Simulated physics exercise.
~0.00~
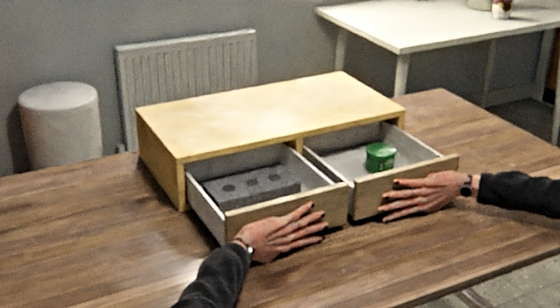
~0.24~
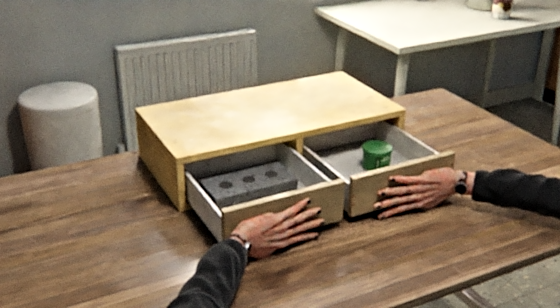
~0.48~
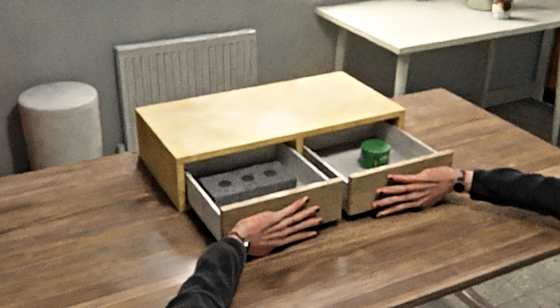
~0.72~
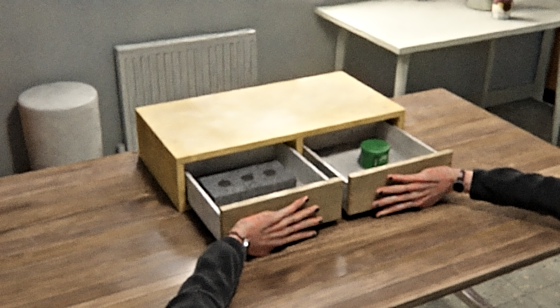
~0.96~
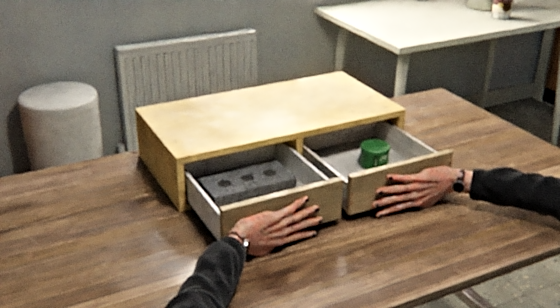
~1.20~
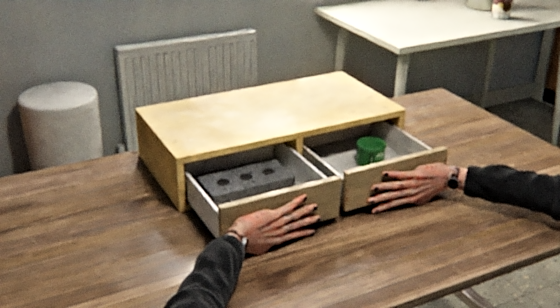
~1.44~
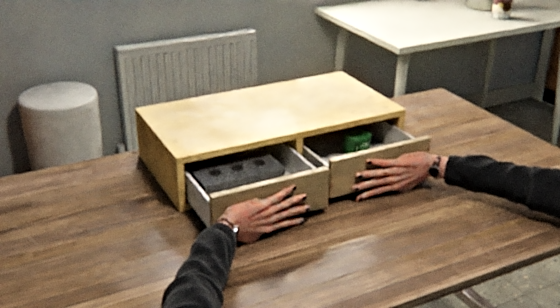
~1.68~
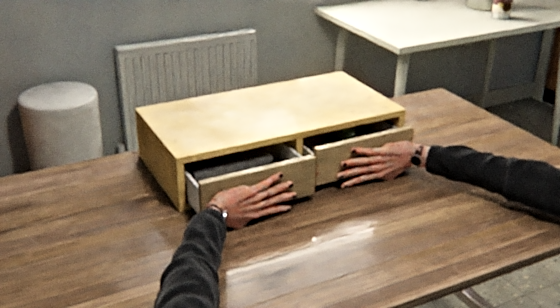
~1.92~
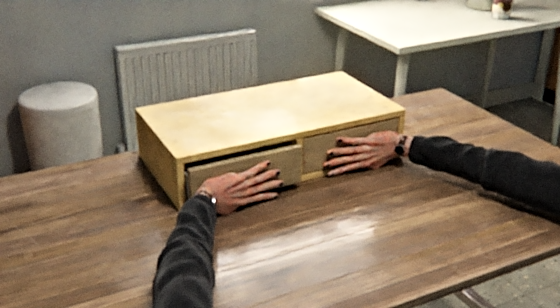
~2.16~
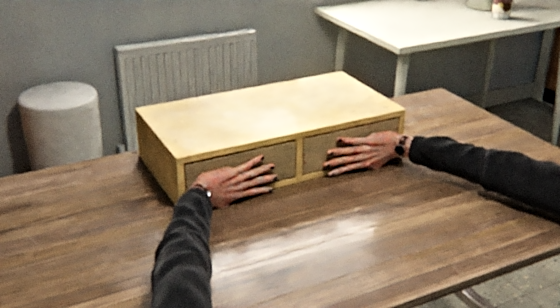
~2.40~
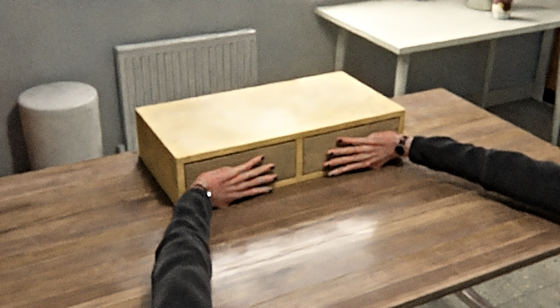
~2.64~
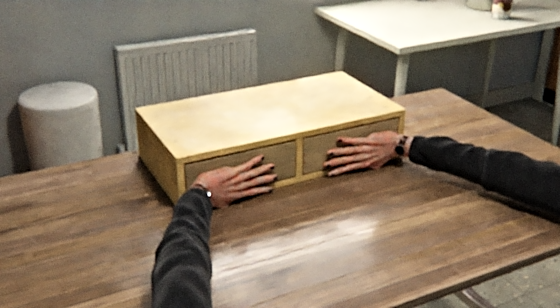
On a brown wooden table in a room with a grey wall and a radiator, a low pale wooden chest stands with its two drawers pulled open side by side. The left drawer holds a grey brick with holes, and the right one holds a small green pot. A person's hands rest on the drawer fronts and stay nearly still for a while. Then both hands push together, and the drawers slide inward as the pot and brick pass out of sight. The right drawer shuts slightly ahead of the left, and both end fully closed, with the hands still resting against them.
